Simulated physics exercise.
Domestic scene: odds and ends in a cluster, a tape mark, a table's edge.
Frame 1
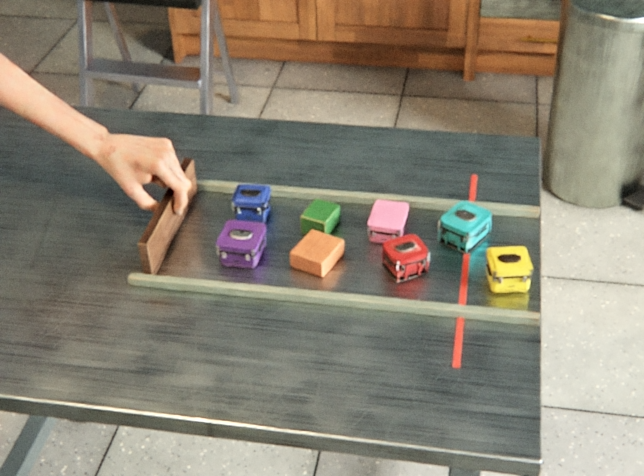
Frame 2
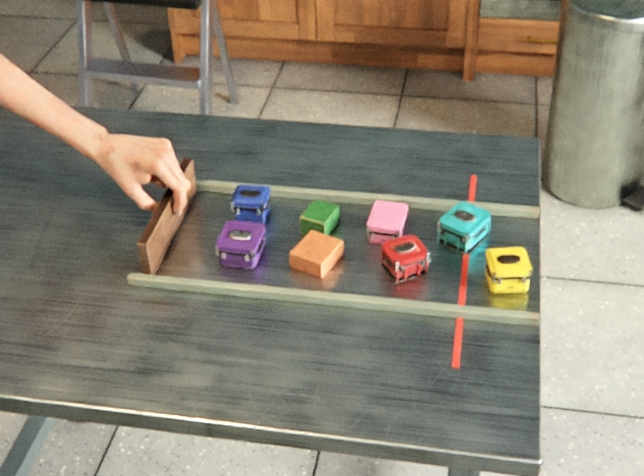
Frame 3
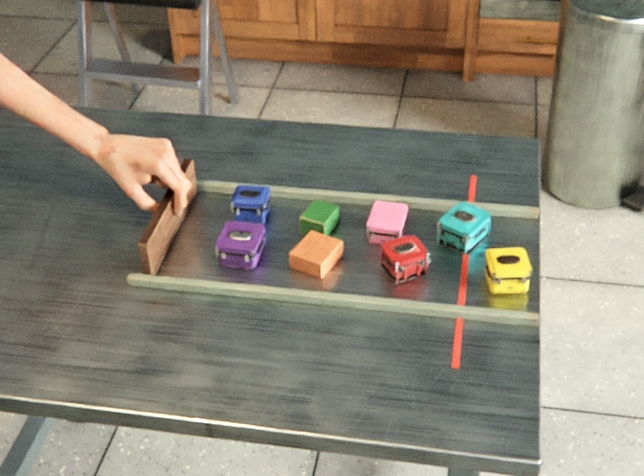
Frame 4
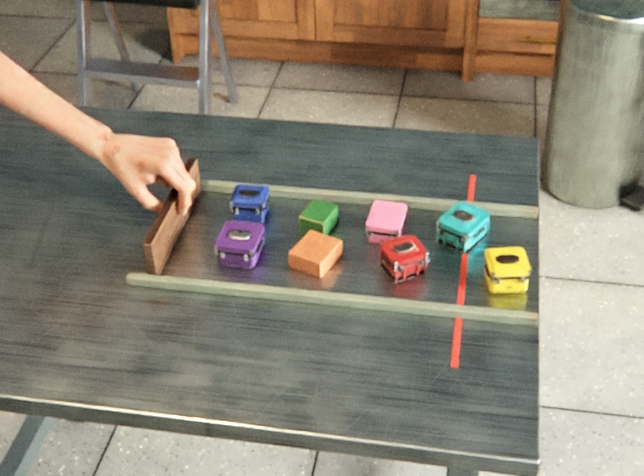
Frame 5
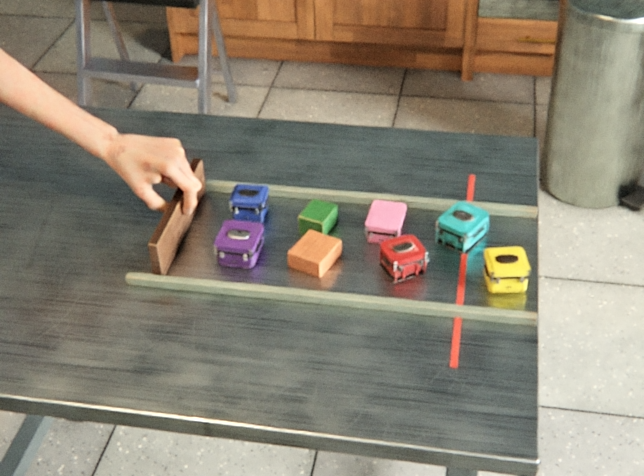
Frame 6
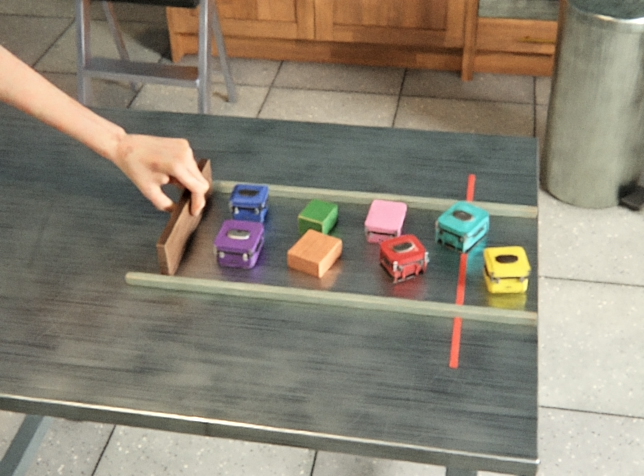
On a dark table in a home, a hand slides a wooden board slightly right between two rails toward small colorful cases and blocks, which stay still, the turquoise and yellow cases near a strip of red tape.
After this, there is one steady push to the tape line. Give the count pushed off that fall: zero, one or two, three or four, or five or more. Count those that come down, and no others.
Count: Three or four.
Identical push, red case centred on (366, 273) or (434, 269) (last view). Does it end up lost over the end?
Well, the red case sits tight the first time and fails to stay the second time.
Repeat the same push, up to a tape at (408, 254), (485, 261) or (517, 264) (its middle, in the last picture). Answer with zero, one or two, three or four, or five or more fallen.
One after another: Just one or two, at least five, at least five.
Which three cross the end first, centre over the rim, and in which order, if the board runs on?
Ranked earliest first, the yellow case comes before the turquoise case, which comes before the red case.
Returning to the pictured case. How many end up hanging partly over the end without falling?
Count of overhanging things: 1.
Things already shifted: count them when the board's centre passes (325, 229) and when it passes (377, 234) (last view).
First position 6; second position 8.
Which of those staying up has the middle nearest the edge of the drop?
The orange block finishes closest.
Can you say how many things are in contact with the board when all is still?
It's 2 of them.
Early on, none off yet; yellow case at rest near (506, 270); turquoise case at rest near (463, 227); red case at rest near (403, 258).
A while later, none off yet; yellow case at rest near (506, 270); turquoise case moving near (468, 227); red case travelled about its own width near (438, 264).
Further along, none off yet; yellow case travelled about its own width near (549, 277); turquoise case travelled about its own width near (533, 230); red case travelled well along near (509, 272).
Finally, the number that fall off is three or four; lost, pink case, red case, turquoise case and yellow case.
